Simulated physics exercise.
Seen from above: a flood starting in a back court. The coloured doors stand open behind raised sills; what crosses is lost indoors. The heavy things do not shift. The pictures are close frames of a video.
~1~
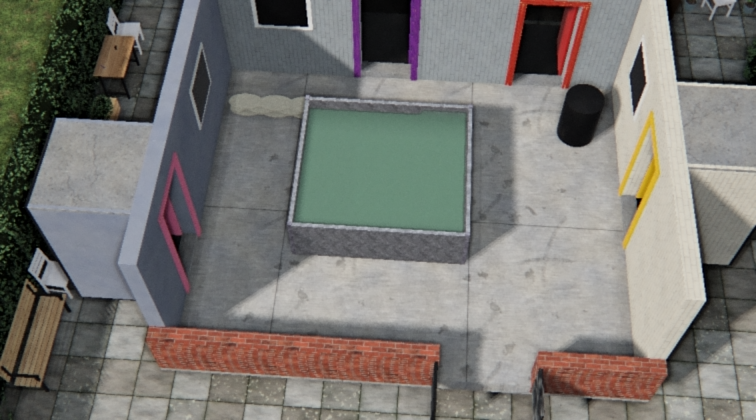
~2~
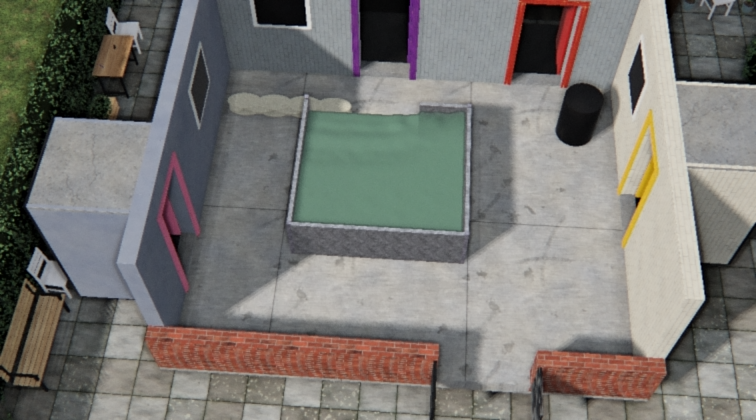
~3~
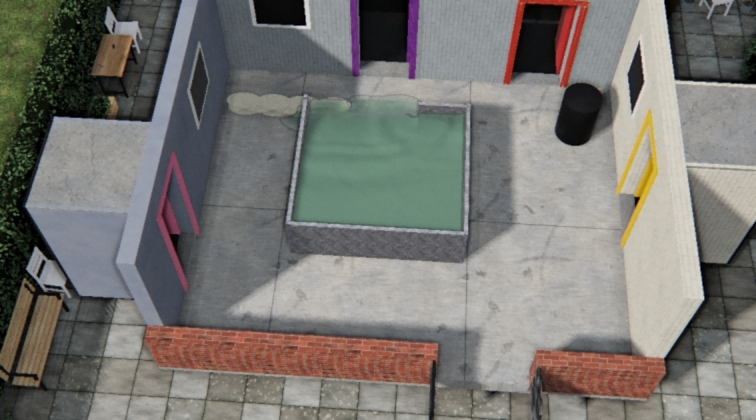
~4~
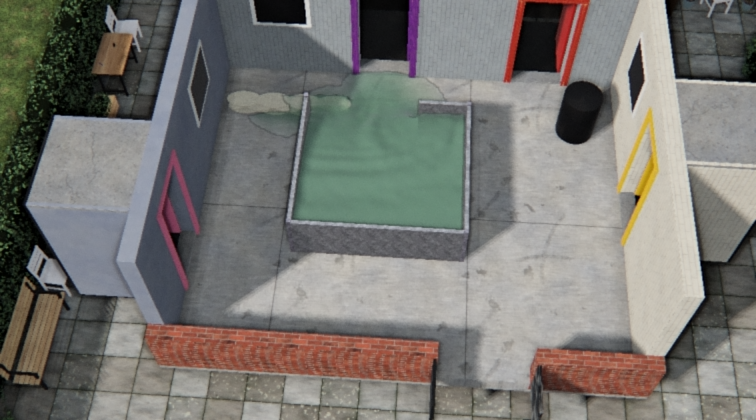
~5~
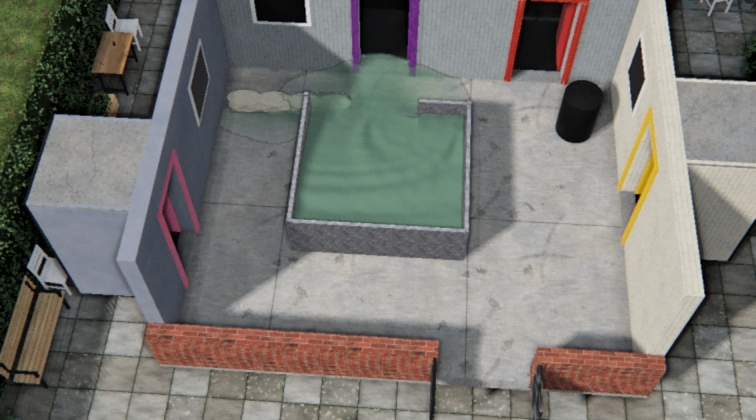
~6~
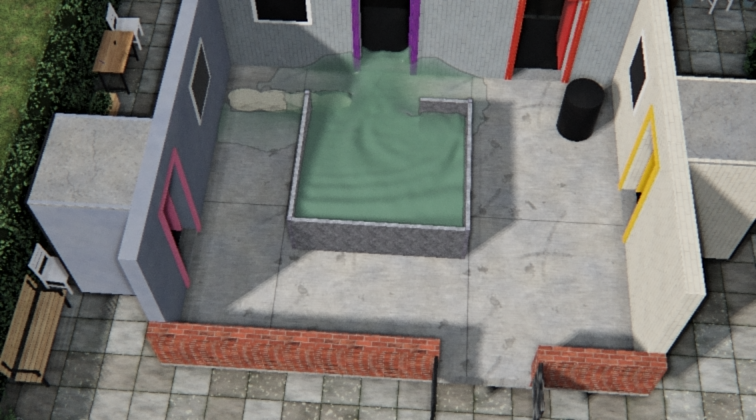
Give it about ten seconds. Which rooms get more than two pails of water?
One by one: The purple door lets in a lot; the yellow door lets in a lot; the red door lets in a lot; the pink door admits no more than that.
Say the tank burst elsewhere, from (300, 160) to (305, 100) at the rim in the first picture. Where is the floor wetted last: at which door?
The yellow door.
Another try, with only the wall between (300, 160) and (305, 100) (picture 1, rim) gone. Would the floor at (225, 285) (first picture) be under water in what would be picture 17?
Answer: Wet.
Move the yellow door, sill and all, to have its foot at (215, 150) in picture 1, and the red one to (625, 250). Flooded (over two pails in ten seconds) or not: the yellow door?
Then: Yellow takes more.
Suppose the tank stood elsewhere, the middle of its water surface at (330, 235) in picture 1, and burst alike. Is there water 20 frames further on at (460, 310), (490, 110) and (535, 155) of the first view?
In turn: Clear, covered, wet.
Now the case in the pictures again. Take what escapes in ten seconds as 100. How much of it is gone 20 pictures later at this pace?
Near 60 in a hundred.
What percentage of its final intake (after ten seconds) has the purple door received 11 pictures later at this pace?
Near 55 in a hundred.
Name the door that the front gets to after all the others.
Last comes the yellow door.
A moment on, water covers 25 % of the floor; the purple door far over two buckets in, the yellow door not reached, the red door wet at the sill, nothing in, the pink door not reached.
Next, water covers 40 % of the floor; the purple door far over two buckets in, the yellow door not reached, the red door wet at the sill, nothing in, the pink door wet at the sill, nothing in.
Then, water covers 60 % of the floor; the purple door far over two buckets in, the yellow door under two buckets in, the red door under two buckets in, the pink door wet at the sill, nothing in.
Later, water covers 90 % of the floor; the purple door far over two buckets in, the yellow door over two buckets in, the red door over two buckets in, the pink door wet at the sill, nothing in.
In the end, water covers 95 % of the floor; the purple door far over two buckets in, the yellow door over two buckets in, the red door far over two buckets in, the pink door wet at the sill, nothing in.
